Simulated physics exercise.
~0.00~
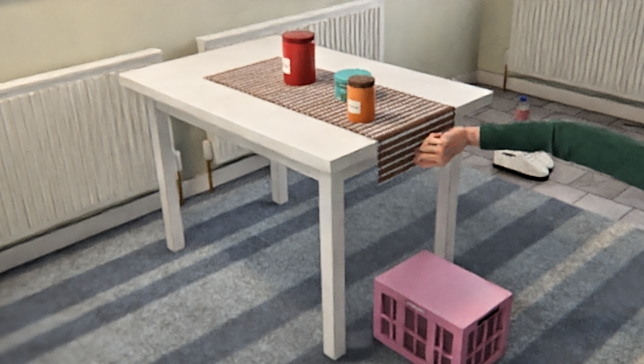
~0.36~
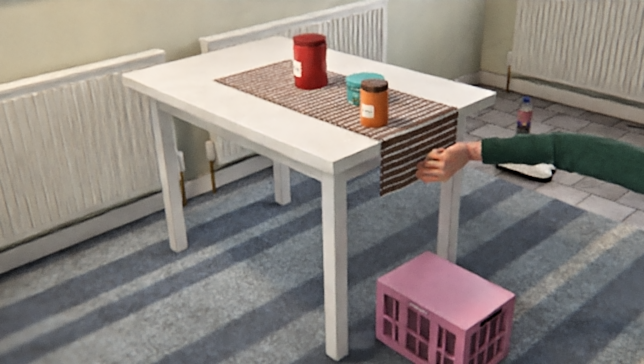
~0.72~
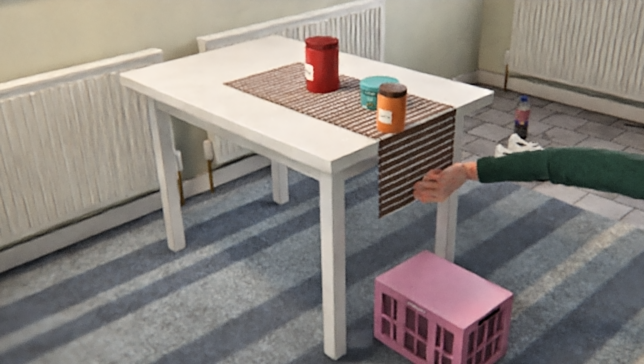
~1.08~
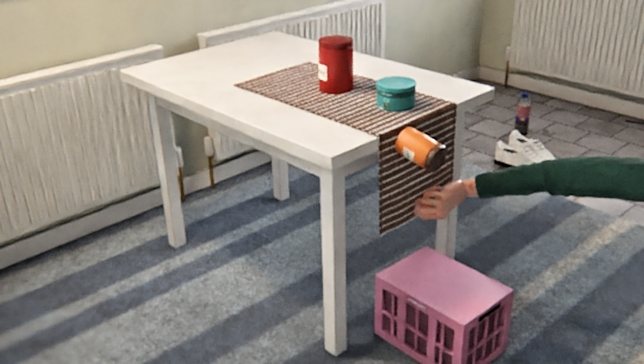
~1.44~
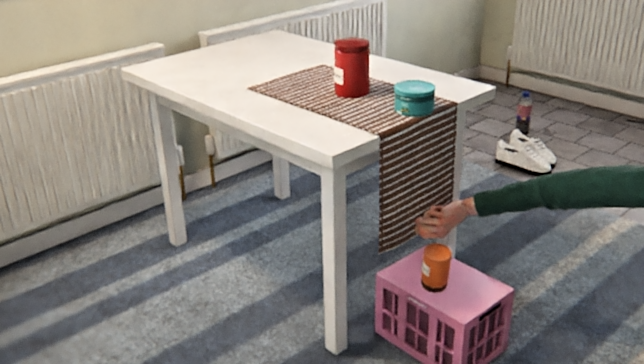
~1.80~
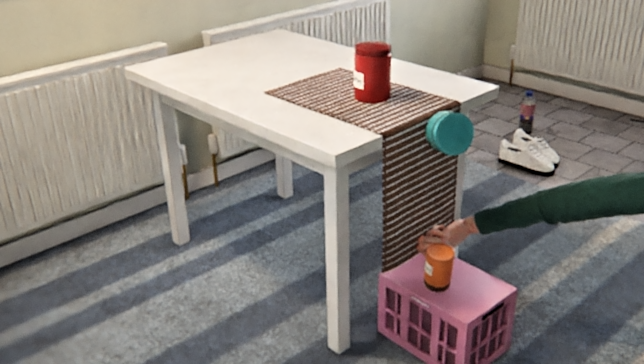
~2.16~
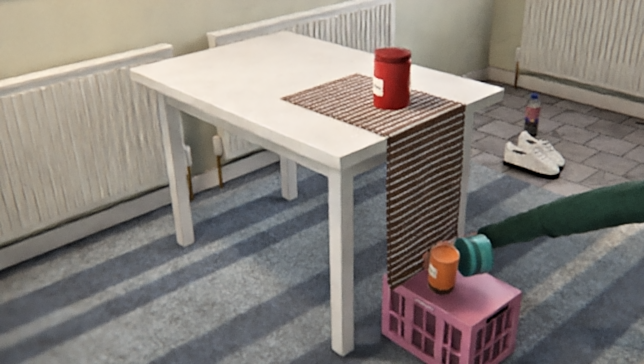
A hand draws down a cloth, and an orange jar, then a turquoise tub, go over.
